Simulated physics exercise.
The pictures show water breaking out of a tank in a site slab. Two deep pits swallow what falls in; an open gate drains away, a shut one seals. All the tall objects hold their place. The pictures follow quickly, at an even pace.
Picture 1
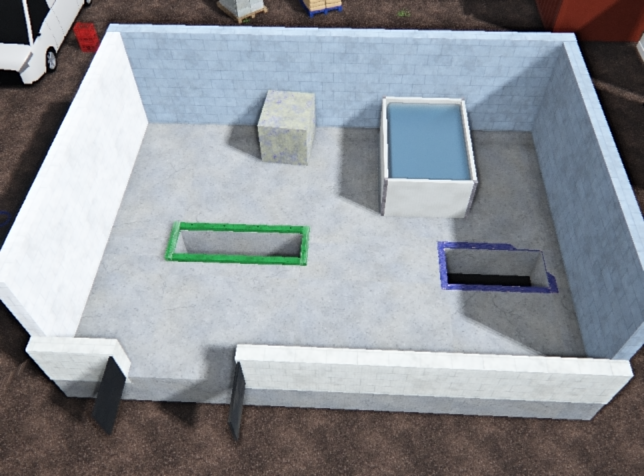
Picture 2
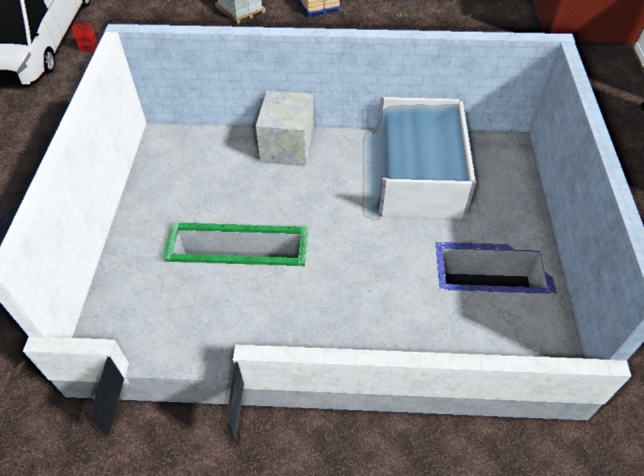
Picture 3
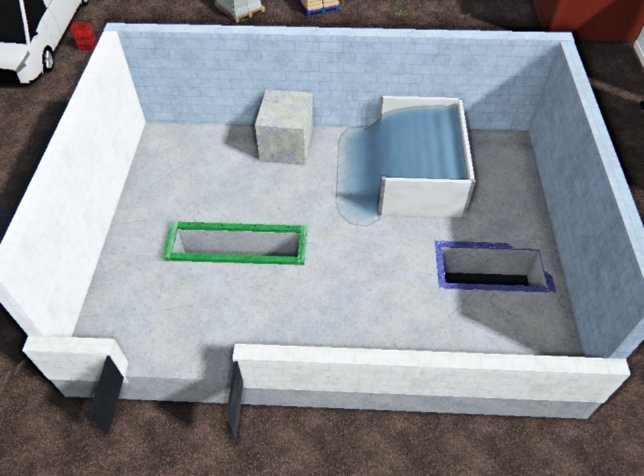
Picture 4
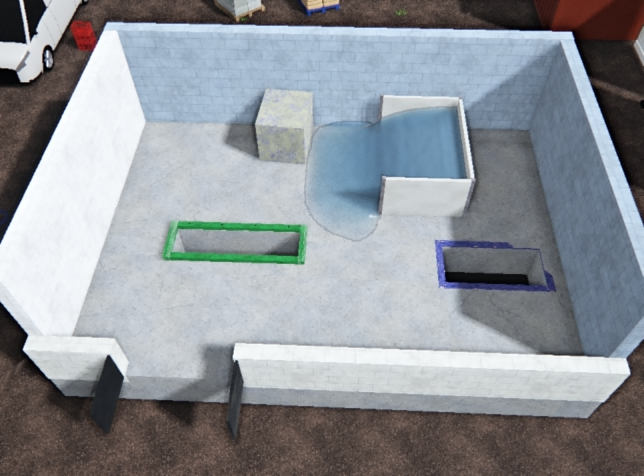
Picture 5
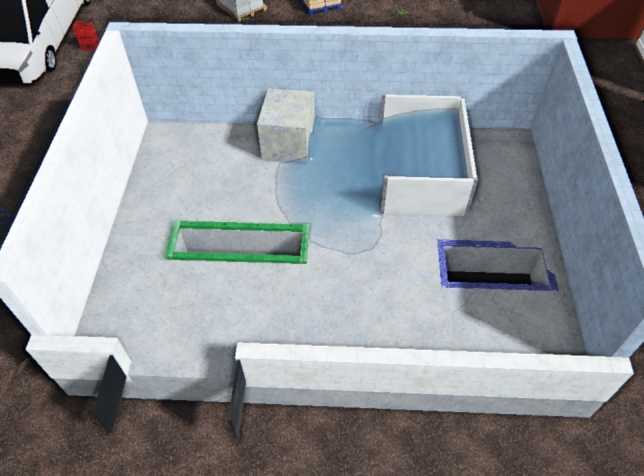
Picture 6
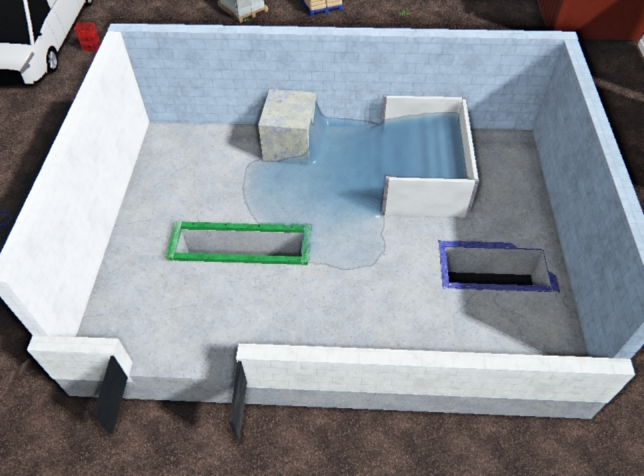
Water pouring from the left side of an open white tank and spreading leftward across a walled slab, reaching a green-edged pit.
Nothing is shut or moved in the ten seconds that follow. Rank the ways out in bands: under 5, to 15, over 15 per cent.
The gate takes between 5 and 15 %; the blue pit takes not even 5 %; the green pit takes above 15 %.
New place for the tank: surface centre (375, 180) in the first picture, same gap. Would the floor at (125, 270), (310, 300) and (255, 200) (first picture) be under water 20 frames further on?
In turn: Flooded, awash, flooded.
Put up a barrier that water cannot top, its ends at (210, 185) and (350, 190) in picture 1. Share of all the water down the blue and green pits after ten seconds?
In per cent: Blue 4, green 6.
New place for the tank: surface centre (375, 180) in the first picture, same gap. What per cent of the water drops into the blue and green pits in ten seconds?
In per cent: Blue 2, green 25.
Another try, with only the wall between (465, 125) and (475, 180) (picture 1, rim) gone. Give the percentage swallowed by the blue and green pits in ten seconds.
Parts in a hundred: Blue 60, green 0.
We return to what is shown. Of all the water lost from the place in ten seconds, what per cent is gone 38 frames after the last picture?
Some 70 per cent.
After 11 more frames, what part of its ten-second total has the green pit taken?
Roughly 45 per cent.
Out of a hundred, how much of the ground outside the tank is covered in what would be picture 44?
I make it 75 per cent.
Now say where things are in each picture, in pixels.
In the first picture, still water in the open tank at (426, 140).
In the second picture, the front is at (377, 218), out from the gap at (383, 159).
In the third picture, the front is at (357, 222), out from the gap at (382, 161).
In the fourth picture, water pours out at (382, 162) and has run to (334, 230).
In the fifth picture, water pours out at (384, 162) and has run to (298, 226).
In the sixth picture, the front is at (249, 199), out from the gap at (385, 163).
A moment on, water covers 35 % of the floor; the gate 0 %, the blue pit 0 %, the green pit 1 %.
Next, water covers 40 % of the floor; the gate 0 %, the blue pit 0 %, the green pit 8 %.
Then, water covers 65 % of the floor; the gate 1 %, the blue pit 0 %, the green pit 14 %.
Later, water covers 75 % of the floor; the gate 6 %, the blue pit 0 %, the green pit 16 %.
In the end, water covers 85 % of the floor; the gate 11 %, the blue pit 3 %, the green pit 17 %.
